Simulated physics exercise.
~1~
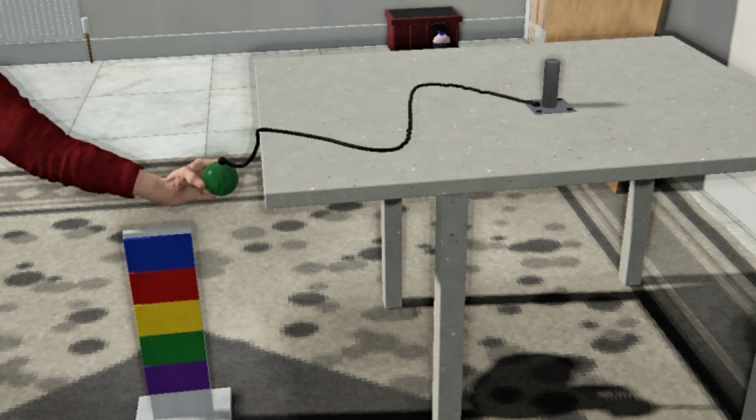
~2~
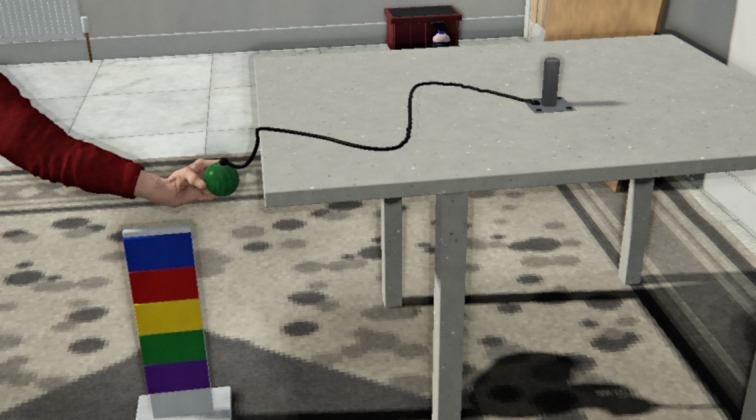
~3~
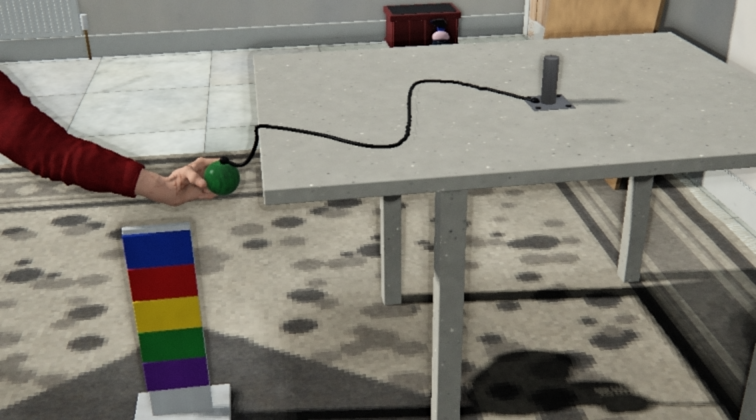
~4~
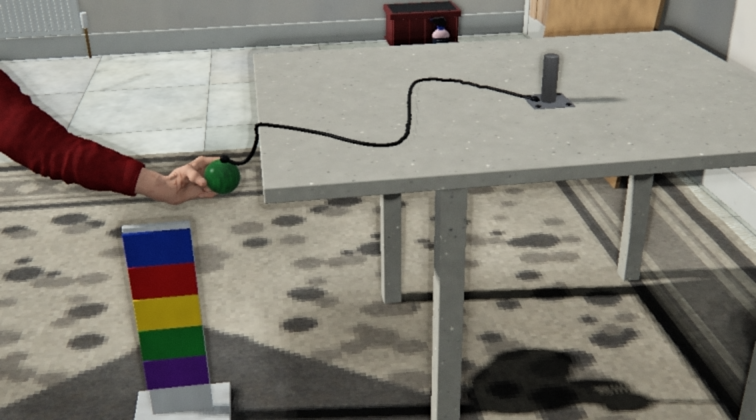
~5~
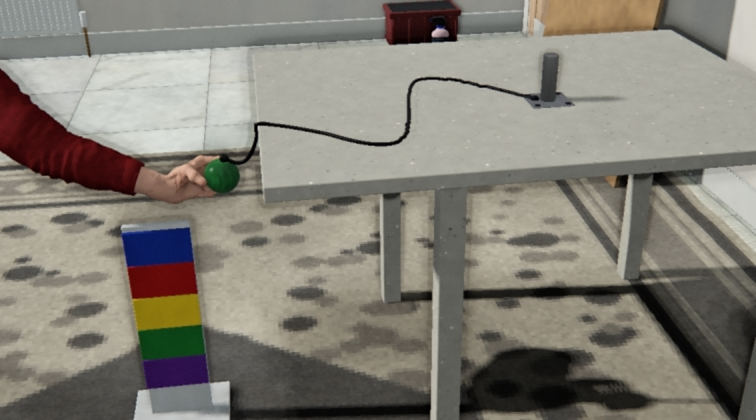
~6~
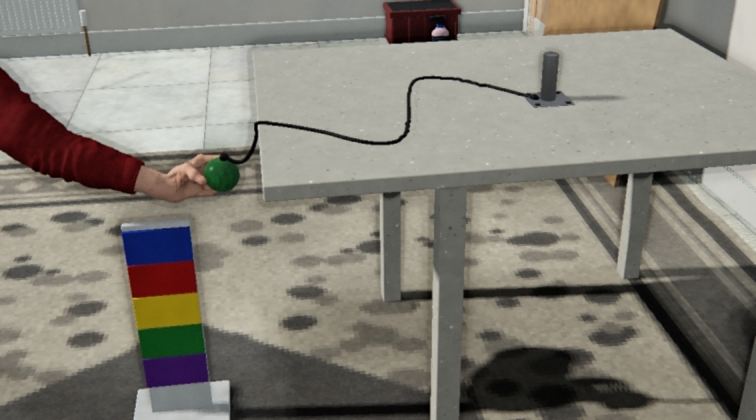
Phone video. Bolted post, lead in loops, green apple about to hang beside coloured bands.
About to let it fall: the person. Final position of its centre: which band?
Band: Purple.
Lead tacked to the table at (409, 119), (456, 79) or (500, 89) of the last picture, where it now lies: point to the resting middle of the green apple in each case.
Try 1: (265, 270); try 2: (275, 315); try 3: (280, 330).
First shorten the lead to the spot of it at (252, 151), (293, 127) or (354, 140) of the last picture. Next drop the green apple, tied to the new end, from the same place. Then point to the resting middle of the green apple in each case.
Try 1: (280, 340); try 2: (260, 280); try 3: (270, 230).
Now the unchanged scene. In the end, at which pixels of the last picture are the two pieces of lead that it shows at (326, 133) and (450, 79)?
The first one ends up at (263, 222) and the second one at (426, 103).
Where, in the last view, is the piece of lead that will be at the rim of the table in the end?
The point sits close to (409, 122).
Early on, apple near (295, 325); level with purple.
Midway, apple near (264, 346); level with purple.
Finally, apple near (280, 342); level with purple. Its middle rests at the purple band.
